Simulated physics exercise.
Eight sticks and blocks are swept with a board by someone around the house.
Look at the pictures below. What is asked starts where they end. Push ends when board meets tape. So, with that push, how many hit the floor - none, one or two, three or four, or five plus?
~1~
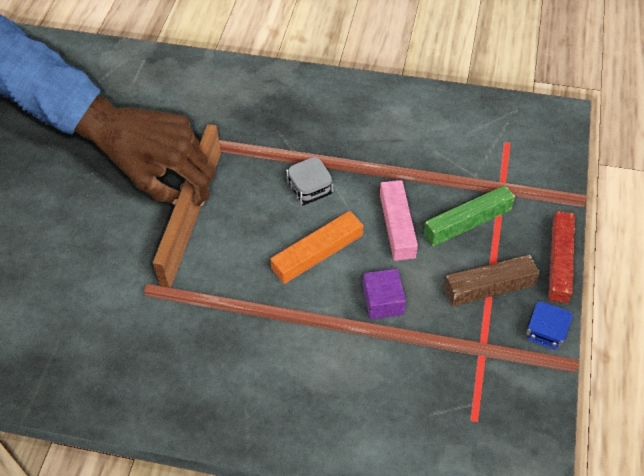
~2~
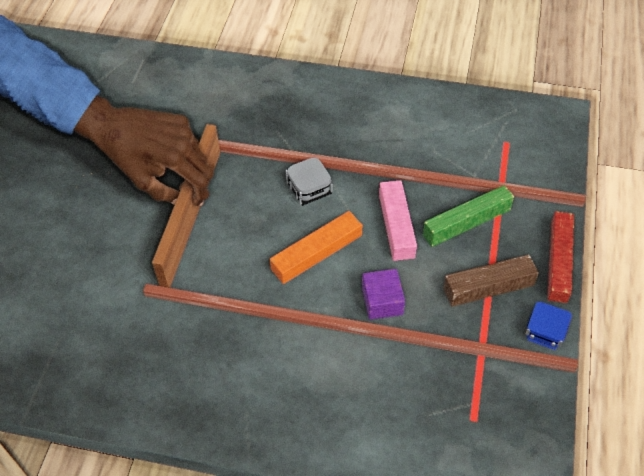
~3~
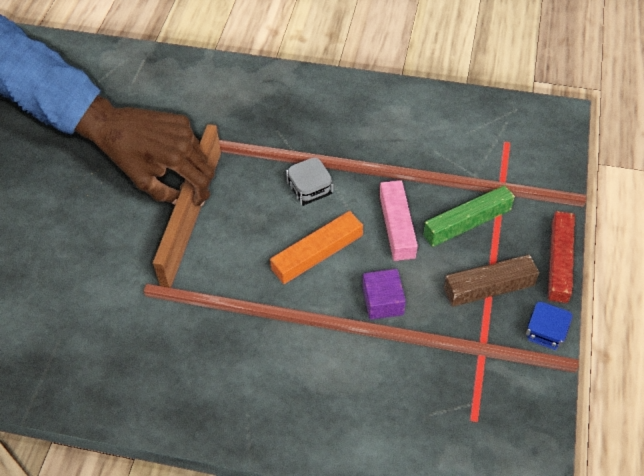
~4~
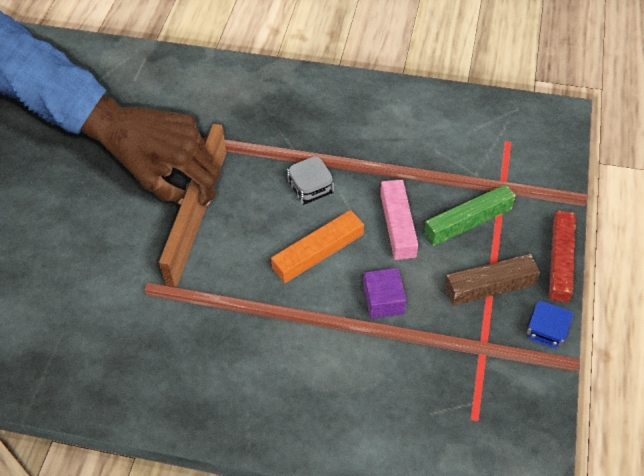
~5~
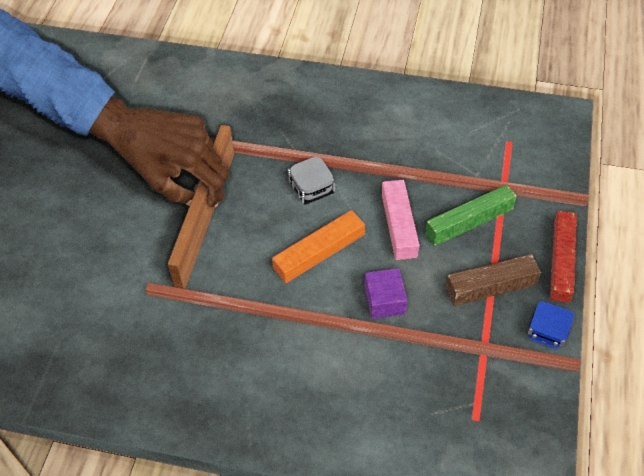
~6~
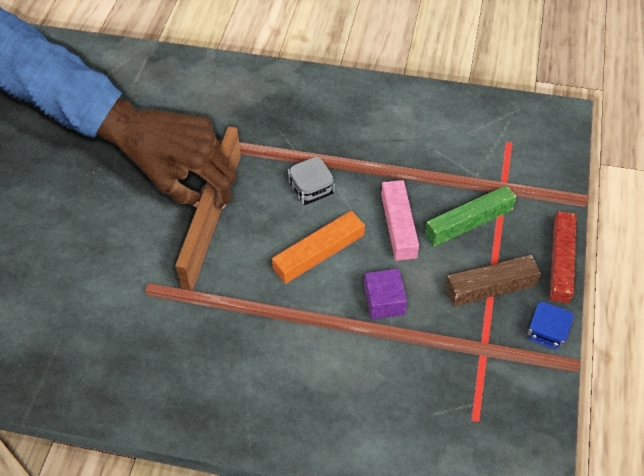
The number gone is small: One or two.
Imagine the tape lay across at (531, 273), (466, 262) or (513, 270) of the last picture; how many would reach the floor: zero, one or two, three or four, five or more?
Counts as listed: Three or four / none at all / three to four.
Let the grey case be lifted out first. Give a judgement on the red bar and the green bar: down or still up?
Final state: Red bar off, green bar in place.
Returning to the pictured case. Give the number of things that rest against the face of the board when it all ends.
The count in contact is 2.
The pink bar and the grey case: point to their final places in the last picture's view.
In order, first (543, 246), then (518, 219).
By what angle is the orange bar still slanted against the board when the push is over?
It works out to near 0°.
Soon after, none off yet; red bar at rest near (564, 256); blue case at rest near (550, 327); brown bar at rest near (493, 280).
Then, none off yet; red bar at rest near (564, 256); blue case at rest near (550, 327); brown bar moving near (497, 280).
At rest, the number that fall off is one or two; fallen, red bar.
